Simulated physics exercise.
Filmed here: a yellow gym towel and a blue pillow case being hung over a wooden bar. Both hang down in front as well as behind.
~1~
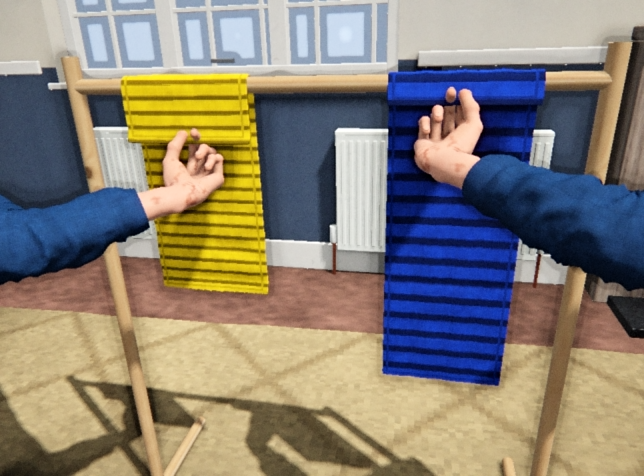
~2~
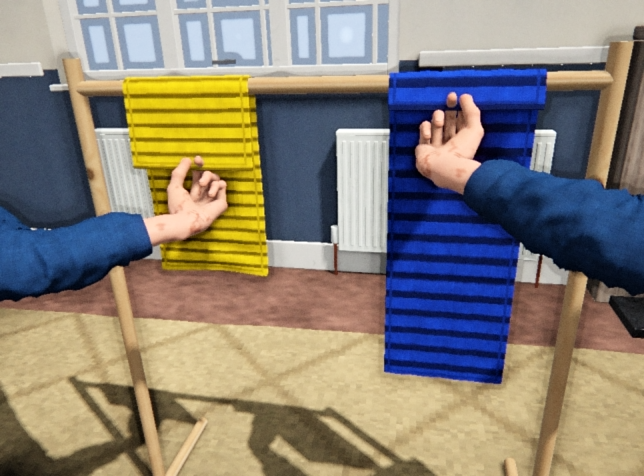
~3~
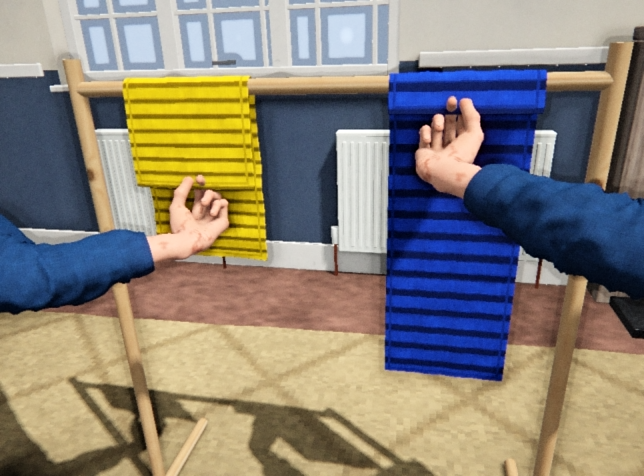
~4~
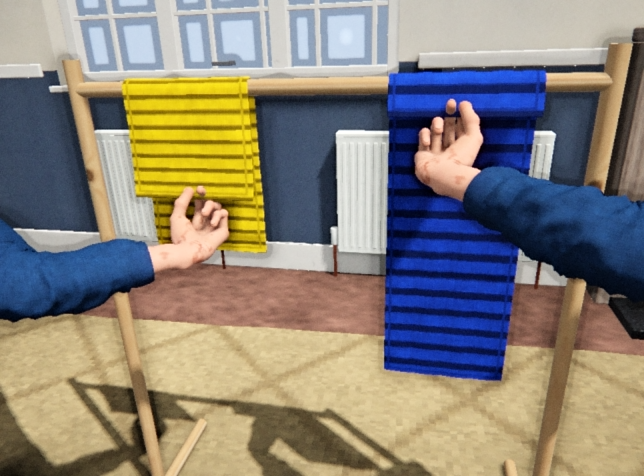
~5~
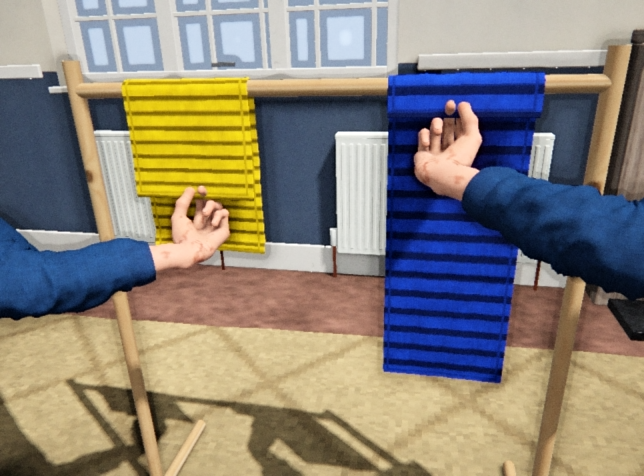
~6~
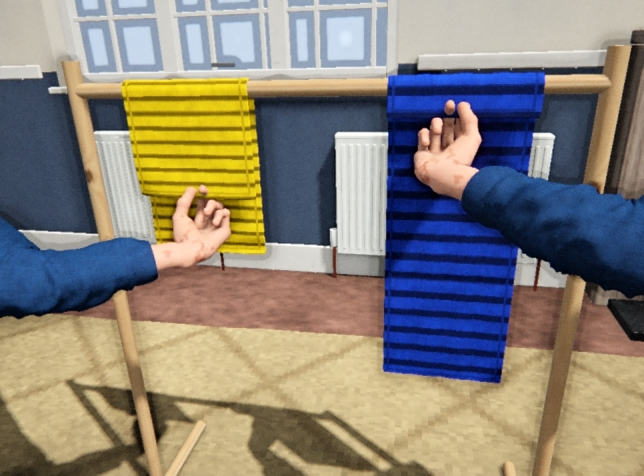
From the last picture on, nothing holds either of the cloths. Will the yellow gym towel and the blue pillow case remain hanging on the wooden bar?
Answer: The yellow gym towel remains, the blue pillow case comes off.
Then, 0.50 s past the final frame, gym towel unmoved; pillow case clear of the rail and dropping near (433, 469).
Then, 0.86 s past the final frame, gym towel unmoved; pillow case in a heap on the floor.
When it is over, gym towel unmoved; pillow case in a heap on the floor. The yellow gym towel hangs there and the blue pillow case is pulled off by its long side.
